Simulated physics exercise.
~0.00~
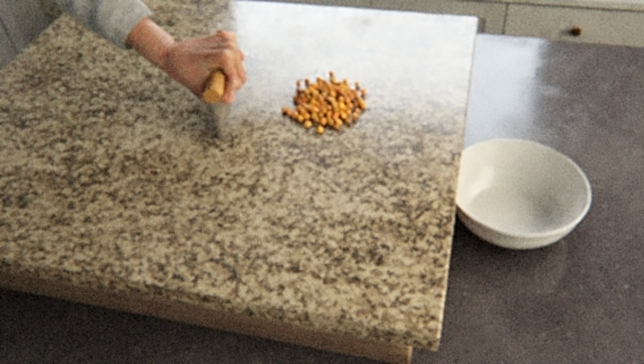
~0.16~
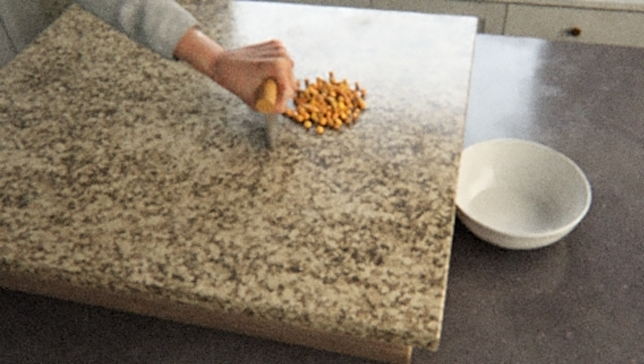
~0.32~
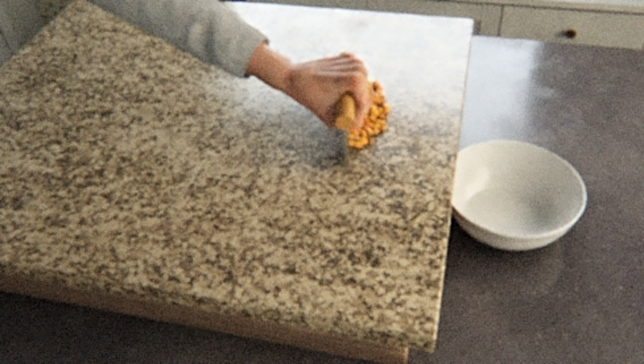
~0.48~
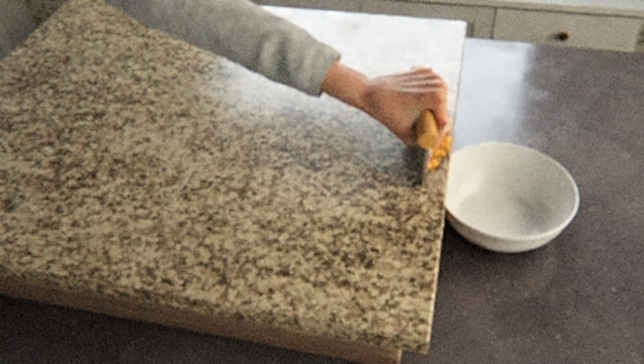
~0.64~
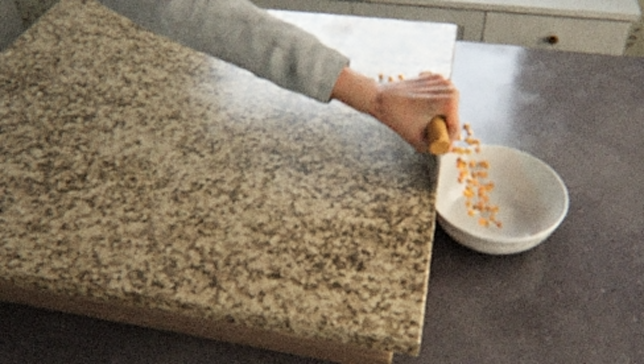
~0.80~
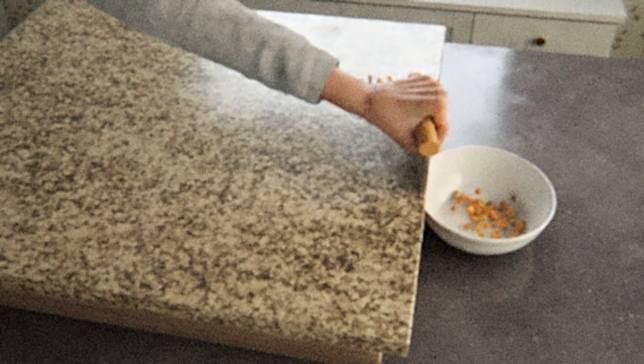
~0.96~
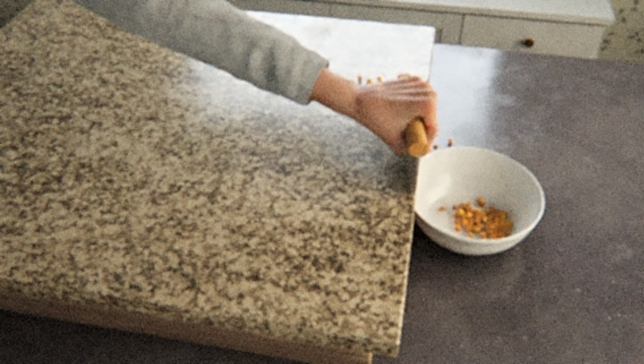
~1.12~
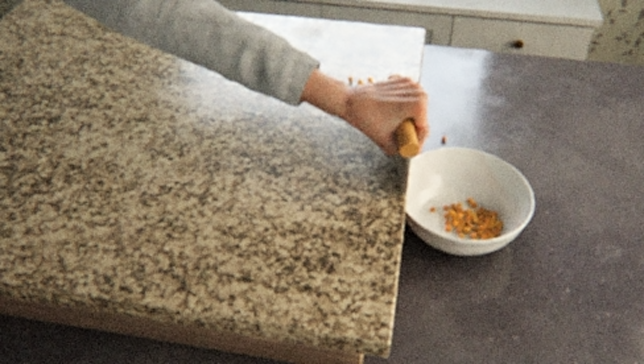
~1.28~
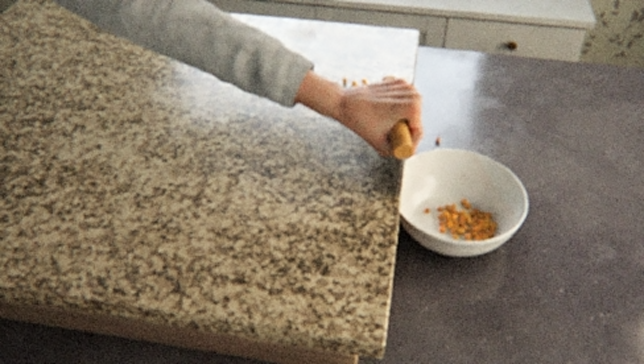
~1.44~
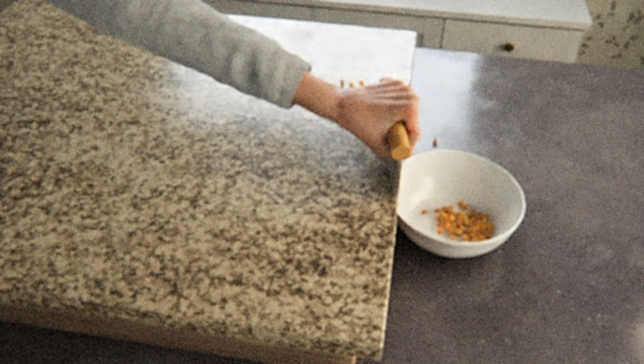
On a speckled stone slab, a hand scrapes corn kernels right, dropping many into a bowl.
